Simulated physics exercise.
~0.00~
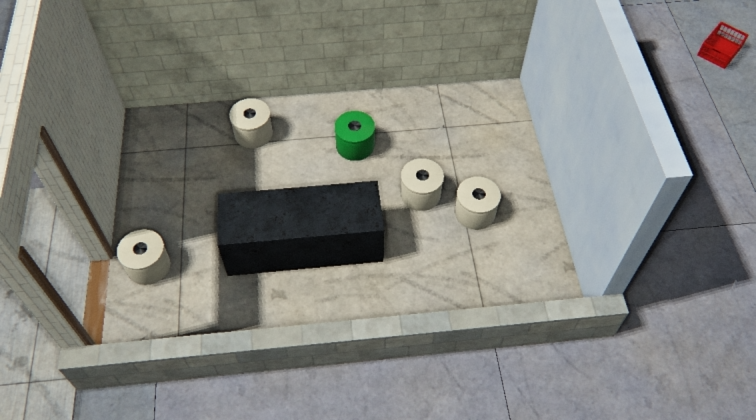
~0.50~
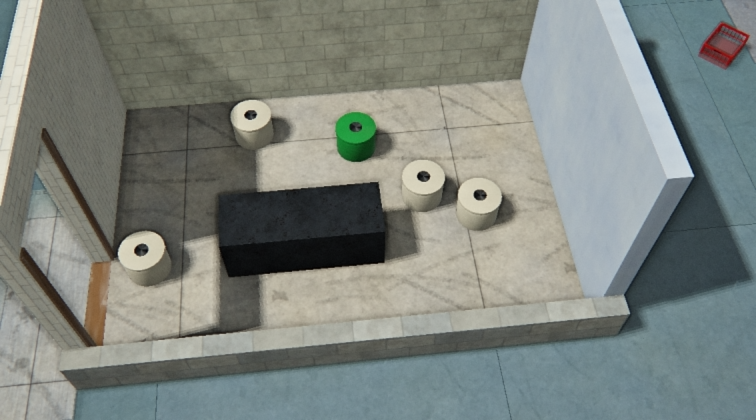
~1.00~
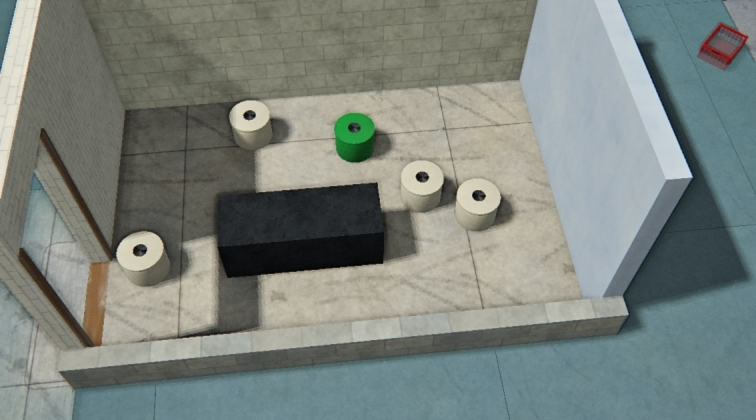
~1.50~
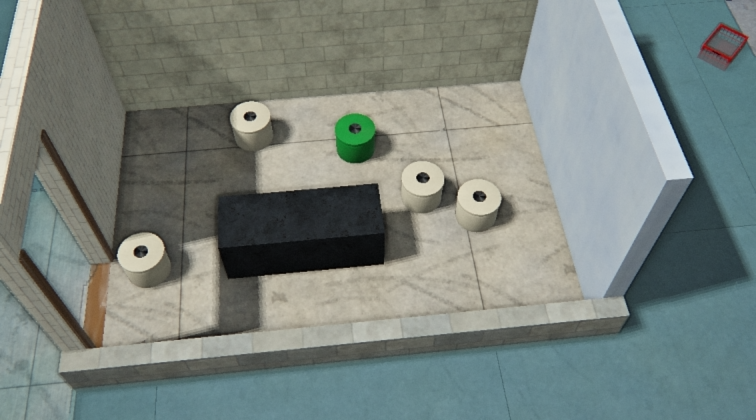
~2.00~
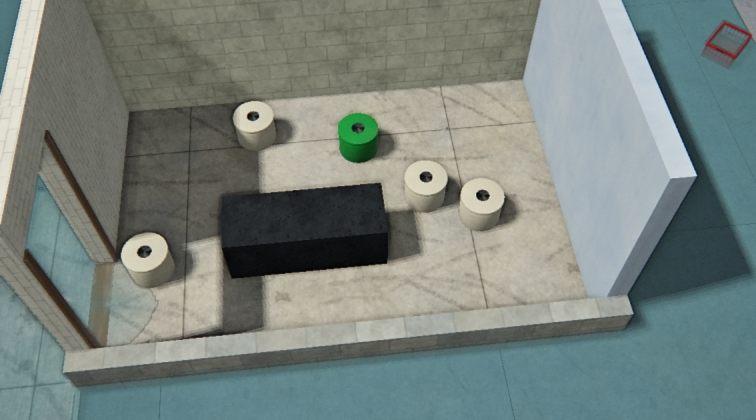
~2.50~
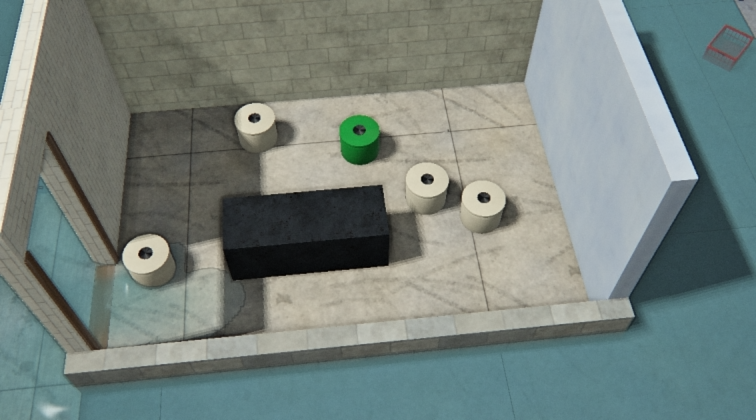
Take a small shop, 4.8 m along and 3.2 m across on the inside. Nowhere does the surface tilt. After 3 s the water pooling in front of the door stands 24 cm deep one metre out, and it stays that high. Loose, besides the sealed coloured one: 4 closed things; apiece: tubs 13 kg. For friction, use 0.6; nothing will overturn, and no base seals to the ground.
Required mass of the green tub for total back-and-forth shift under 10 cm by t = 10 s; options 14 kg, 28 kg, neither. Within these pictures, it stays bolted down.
Required: 28 kg.
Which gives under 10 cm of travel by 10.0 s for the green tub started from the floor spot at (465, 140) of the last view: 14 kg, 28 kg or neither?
Well, must use the heavier.
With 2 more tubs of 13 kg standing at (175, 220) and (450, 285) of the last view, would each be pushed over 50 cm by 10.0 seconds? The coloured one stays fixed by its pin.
Taking them in order, the first is inside the line and the second is beyond the line.
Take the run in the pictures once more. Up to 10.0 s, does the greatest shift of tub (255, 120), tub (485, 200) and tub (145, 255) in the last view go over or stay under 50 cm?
First below the mark, second above the mark, third above the mark.
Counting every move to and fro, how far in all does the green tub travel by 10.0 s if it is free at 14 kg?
About 30 cm.
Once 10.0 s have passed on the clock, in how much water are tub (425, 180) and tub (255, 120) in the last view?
Roughly 8 and 9 cm.
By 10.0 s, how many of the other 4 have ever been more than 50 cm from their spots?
2.
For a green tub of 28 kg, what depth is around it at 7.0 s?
Close to 3 cm deep.
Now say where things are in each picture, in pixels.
In the first picture, the green tub at (355, 126) rests on the ground; water covers 0.0 m2; 0 of 5 have shifted.
In the second picture, the green tub at (356, 127) rests on the ground; 0.0 m2 under water; 0 of 5 have shifted.
In the third picture, the green tub at (354, 128), on the bottom; water covers 0.0 m2; 0 of 5 have shifted.
In the fourth picture, the green tub at (355, 129), on the bottom; water covers 0.0 m2; 0 of 5 have shifted.
In the fifth picture, the green tub at (358, 128) rests on the ground; 0.3 m2 under water; 0 of 5 have shifted.
In the sixth picture, the green tub at (359, 130), on the bottom; water covers 1.0 m2; 0 of 5 have shifted.
After 3.5 s the green tub would be 0 cm from its start with 14 kg and 0 cm from its start with 28 kg; 0 cm of water round it then.
After 4.5 s the green tub would be 0 cm from its start with 14 kg and 0 cm from its start with 28 kg; 0 cm of water round it then.
After 7.0 s the green tub would be 0 cm from its start with 14 kg and 0 cm from its start with 28 kg; 3 cm of water round it then.
After 10.0 s the green tub would be 31 cm from its start with 14 kg and 0 cm from its start with 28 kg; 10 cm of water round it then.
